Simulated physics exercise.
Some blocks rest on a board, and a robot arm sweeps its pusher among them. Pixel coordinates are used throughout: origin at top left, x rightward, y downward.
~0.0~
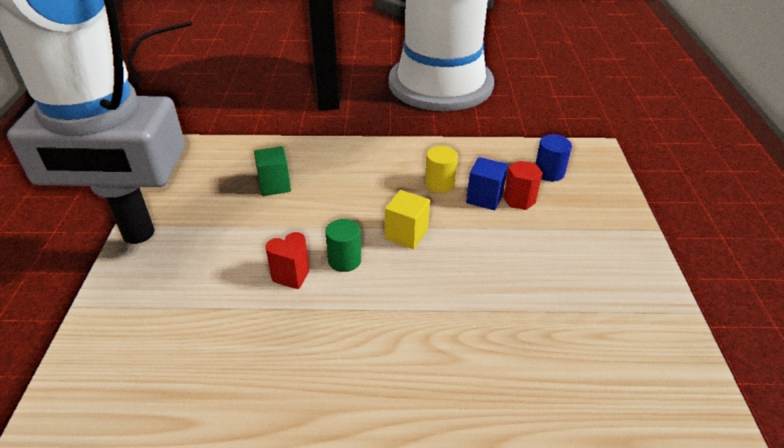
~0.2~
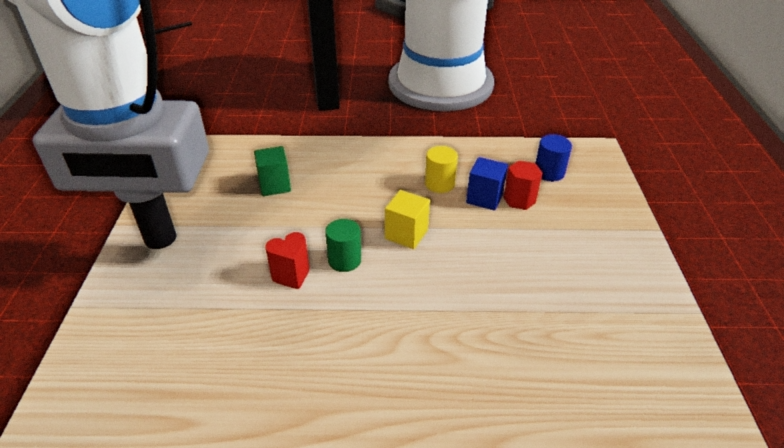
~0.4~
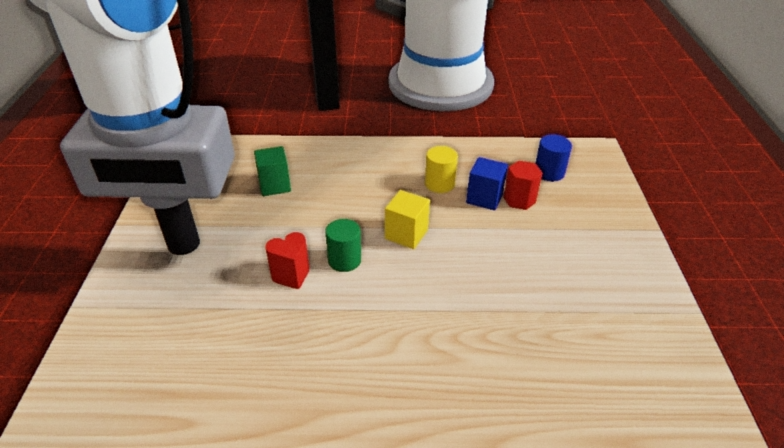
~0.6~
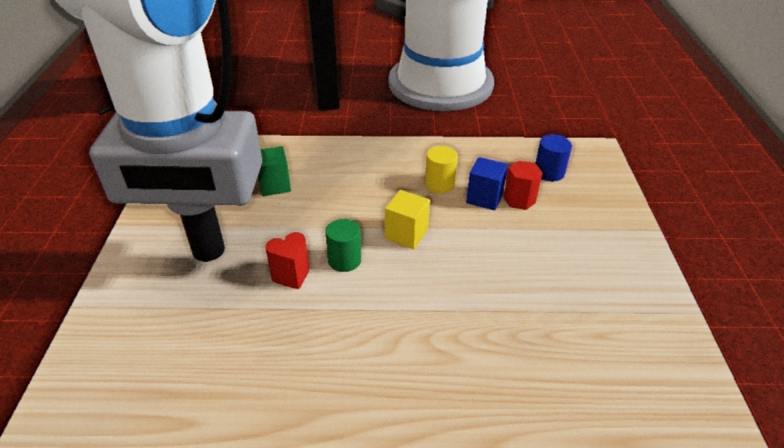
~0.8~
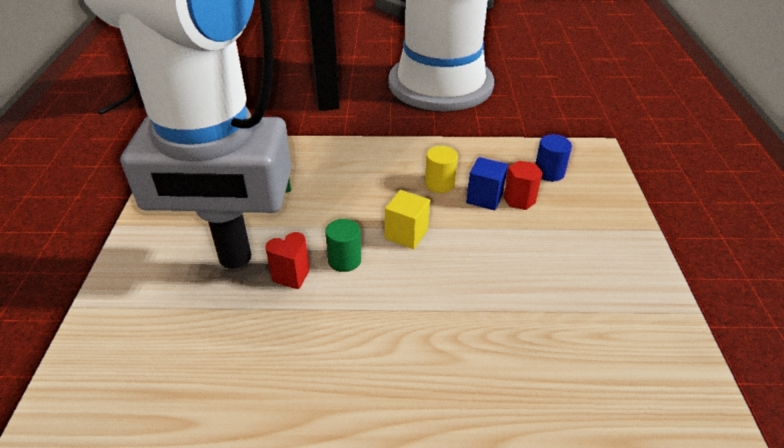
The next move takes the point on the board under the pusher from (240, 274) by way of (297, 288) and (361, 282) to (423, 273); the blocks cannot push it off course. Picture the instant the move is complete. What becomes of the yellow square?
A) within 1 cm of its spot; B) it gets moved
Correct choice: A.
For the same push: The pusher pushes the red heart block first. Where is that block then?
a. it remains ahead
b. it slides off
Answer: B.
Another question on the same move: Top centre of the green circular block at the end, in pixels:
Near (366, 205).
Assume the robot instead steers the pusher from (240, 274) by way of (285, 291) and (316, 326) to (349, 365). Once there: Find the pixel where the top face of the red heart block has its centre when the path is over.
It should be at about (318, 247).
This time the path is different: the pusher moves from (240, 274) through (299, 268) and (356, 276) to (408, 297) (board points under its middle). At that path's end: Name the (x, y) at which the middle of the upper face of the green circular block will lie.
If I read the scene right, the answer is (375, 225).
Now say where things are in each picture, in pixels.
Pusher's lower end (139, 234); red heart block (287, 245); green circular block (343, 229); yellow square (407, 204), in the first picture.
Pusher (161, 239); blocks still, in the second picture.
Pusher (184, 245); blocks still, in the third picture.
Pusher (209, 251); blocks still, in the fourth picture.
Pusher (236, 258); red heart block (287, 245); green circular block (343, 229); yellow square (407, 204), in the fifth picture.
What follows on the original path. One third of the way, pusher (295, 272); red heart block (325, 241), turned 50° anticlockwise; green circular block (350, 225).
Two thirds of the way, pusher (362, 266); red heart block (363, 230); green circular block (366, 205).
At the end, pusher (424, 257); red heart block (371, 229), turned 175° anticlockwise; green circular block (366, 205); yellow square still.
